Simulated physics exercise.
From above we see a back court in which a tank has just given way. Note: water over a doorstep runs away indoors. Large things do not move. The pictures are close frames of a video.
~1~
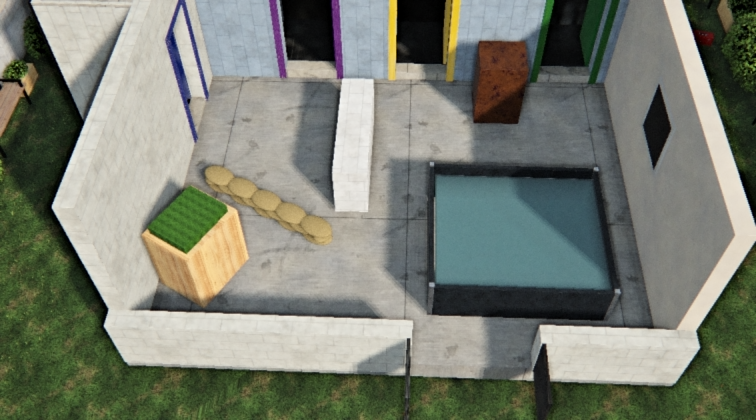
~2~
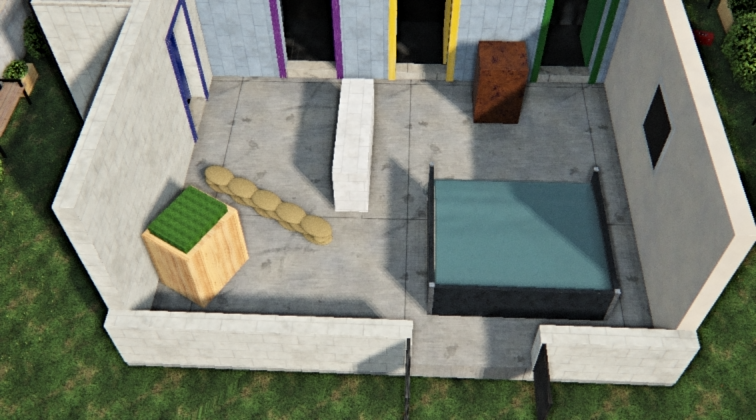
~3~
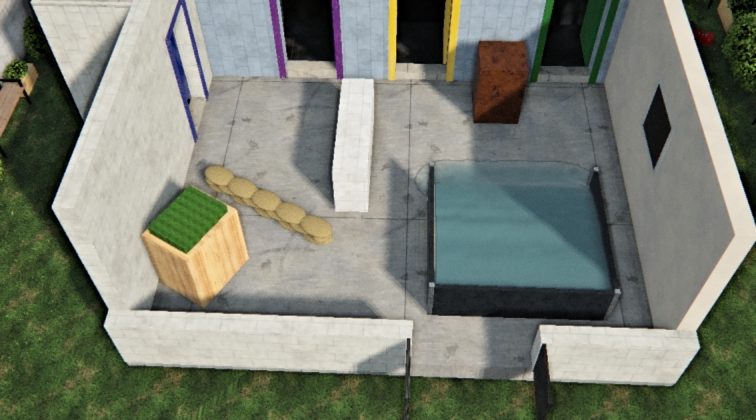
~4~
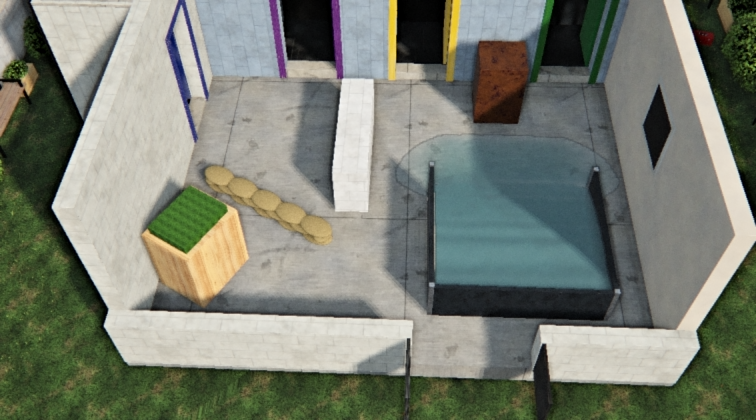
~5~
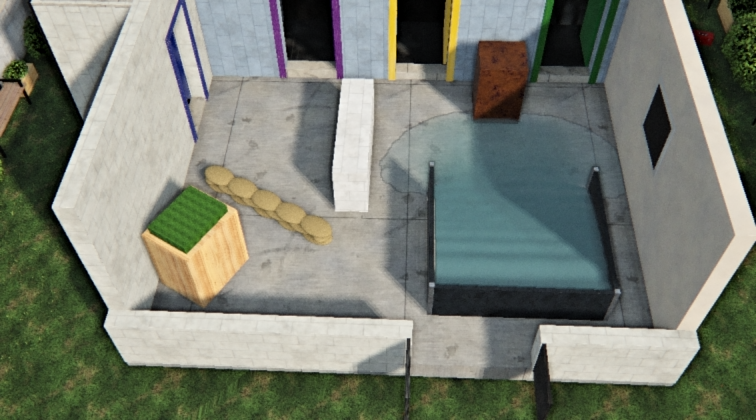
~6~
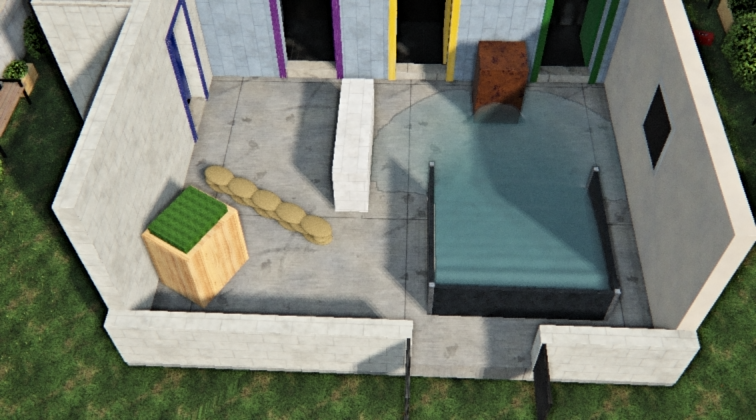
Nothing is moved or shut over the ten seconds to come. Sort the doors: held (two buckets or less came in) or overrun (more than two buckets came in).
Sorted: Blue door overrun, yellow door overrun, green door overrun, purple door held.
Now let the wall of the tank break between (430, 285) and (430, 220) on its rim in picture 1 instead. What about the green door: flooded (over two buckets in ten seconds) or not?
Green door: Falls short.
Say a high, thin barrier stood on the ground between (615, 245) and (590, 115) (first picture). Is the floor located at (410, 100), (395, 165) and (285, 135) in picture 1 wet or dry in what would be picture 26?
Taking the points in order, they are inundated, inundated and inundated.
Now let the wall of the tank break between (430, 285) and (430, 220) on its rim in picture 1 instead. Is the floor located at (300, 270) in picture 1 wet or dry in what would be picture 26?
Answer: Covered.
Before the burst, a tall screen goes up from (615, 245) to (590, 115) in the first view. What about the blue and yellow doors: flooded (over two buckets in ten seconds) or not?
Taking them in turn, blue overflows and yellow overflows.
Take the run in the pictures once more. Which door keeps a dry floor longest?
It's the one in blue.
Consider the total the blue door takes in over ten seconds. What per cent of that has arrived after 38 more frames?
It should be near 80 percent of the ten-second total.
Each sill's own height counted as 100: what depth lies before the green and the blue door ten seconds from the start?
The first sits near 30 in a hundred and the second near 120 in a hundred.
A moment on, water covers 35 % of the floor; the blue door not reached, the yellow door under two buckets in, the green door under two buckets in, the purple door not reached.
Next, water covers 40 % of the floor; the blue door not reached, the yellow door over two buckets in, the green door far over two buckets in, the purple door wet at the sill, nothing in.
Then, water covers 55 % of the floor; the blue door over two buckets in, the yellow door far over two buckets in, the green door far over two buckets in, the purple door wet at the sill, nothing in.
Later, water covers 85 % of the floor; the blue door far over two buckets in, the yellow door far over two buckets in, the green door far over two buckets in, the purple door wet at the sill, nothing in.
In the end, water covers 95 % of the floor; the blue door far over two buckets in, the yellow door far over two buckets in, the green door far over two buckets in, the purple door wet at the sill, nothing in.
